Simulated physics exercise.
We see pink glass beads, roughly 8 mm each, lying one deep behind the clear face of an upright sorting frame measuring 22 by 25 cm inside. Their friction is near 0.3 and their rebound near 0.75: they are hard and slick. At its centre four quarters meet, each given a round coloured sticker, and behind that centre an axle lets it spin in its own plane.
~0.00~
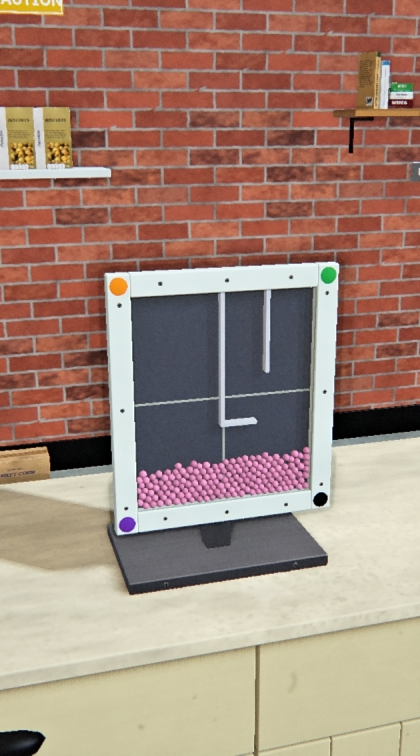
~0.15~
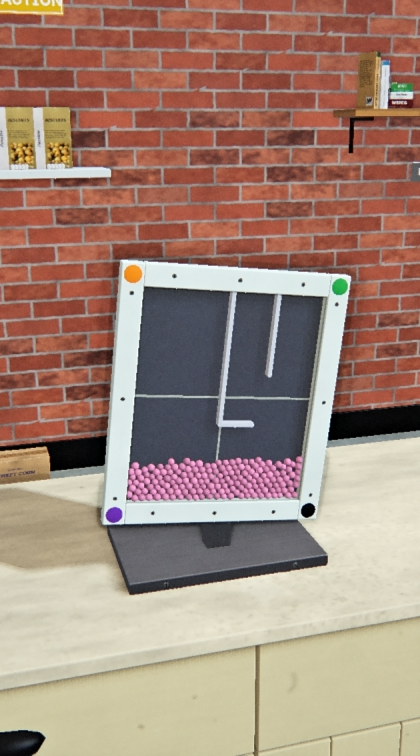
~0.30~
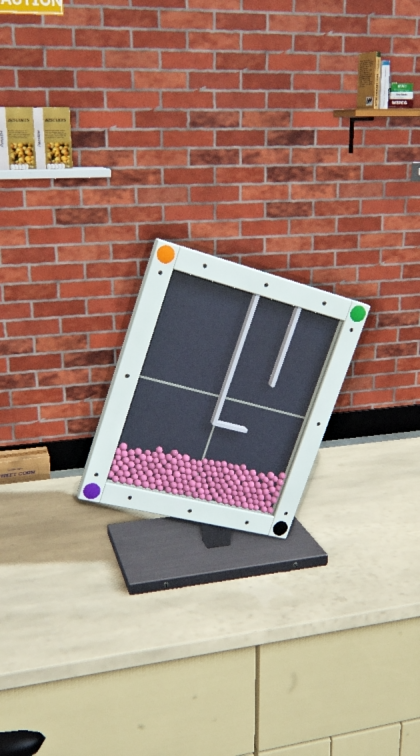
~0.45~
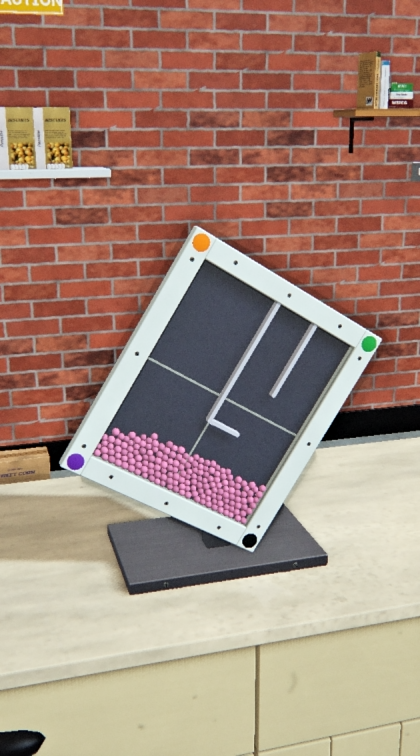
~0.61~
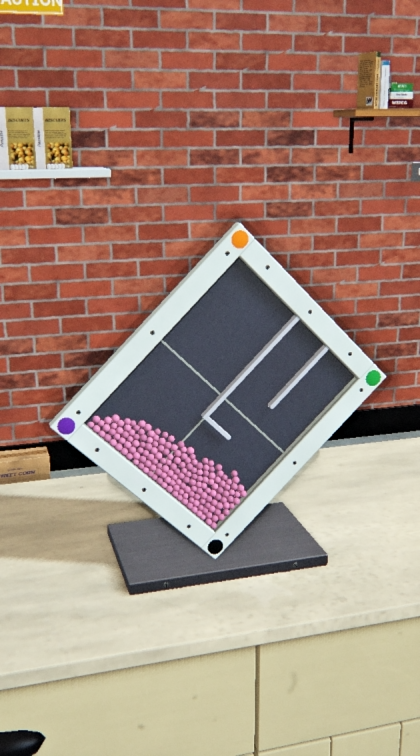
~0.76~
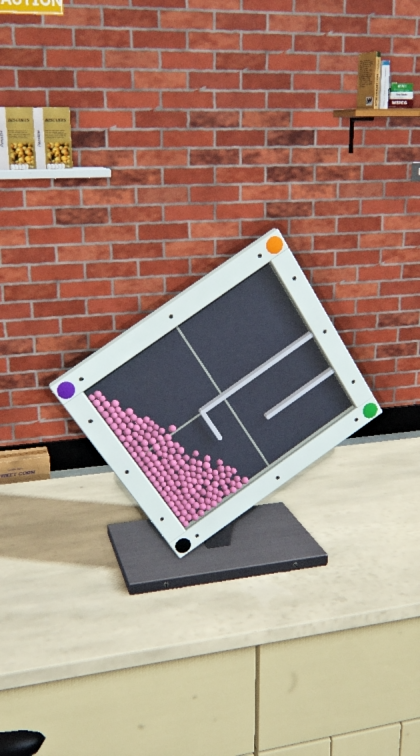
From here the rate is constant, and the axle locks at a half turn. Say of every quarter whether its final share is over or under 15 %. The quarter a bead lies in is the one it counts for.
Green quarter - in excess of, purple quarter - beneath, black quarter - beneath, orange quarter - beneath 15 in a hundred.
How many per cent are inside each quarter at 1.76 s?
Green quarter: 70; purple quarter: 0; black quarter: 30; orange quarter: 0.
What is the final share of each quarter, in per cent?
Green quarter 100%, purple quarter 0%, black quarter 0%, orange quarter 0%.
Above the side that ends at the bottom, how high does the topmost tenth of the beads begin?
That height is around 11 cm.
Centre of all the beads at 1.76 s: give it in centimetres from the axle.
Some 5 cm left and 7 cm below.
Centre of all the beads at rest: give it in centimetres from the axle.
Offset from axle: Approx. 6 cm left, 7 cm below.
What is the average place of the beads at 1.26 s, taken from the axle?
Some 5 cm left and 7 cm below.
After 1.26 s, it has turned 101°, the beads' middle is 5 cm left of and 7 cm below the axle; by quarter, green 25 %, black 75 %.
After 1.76 s, it has turned 143°, the beads' middle is 5 cm left of and 7 cm below the axle; by quarter, green 70 %, black 30 %.
After 2.27 s, it has turned 180°, the beads' middle is 7 cm left of and 5 cm below the axle; by quarter, green 80 %, black 20 %.
Settled by 3.2 s, green 100 %, purple 0 %, black 0 %, orange 0 %.
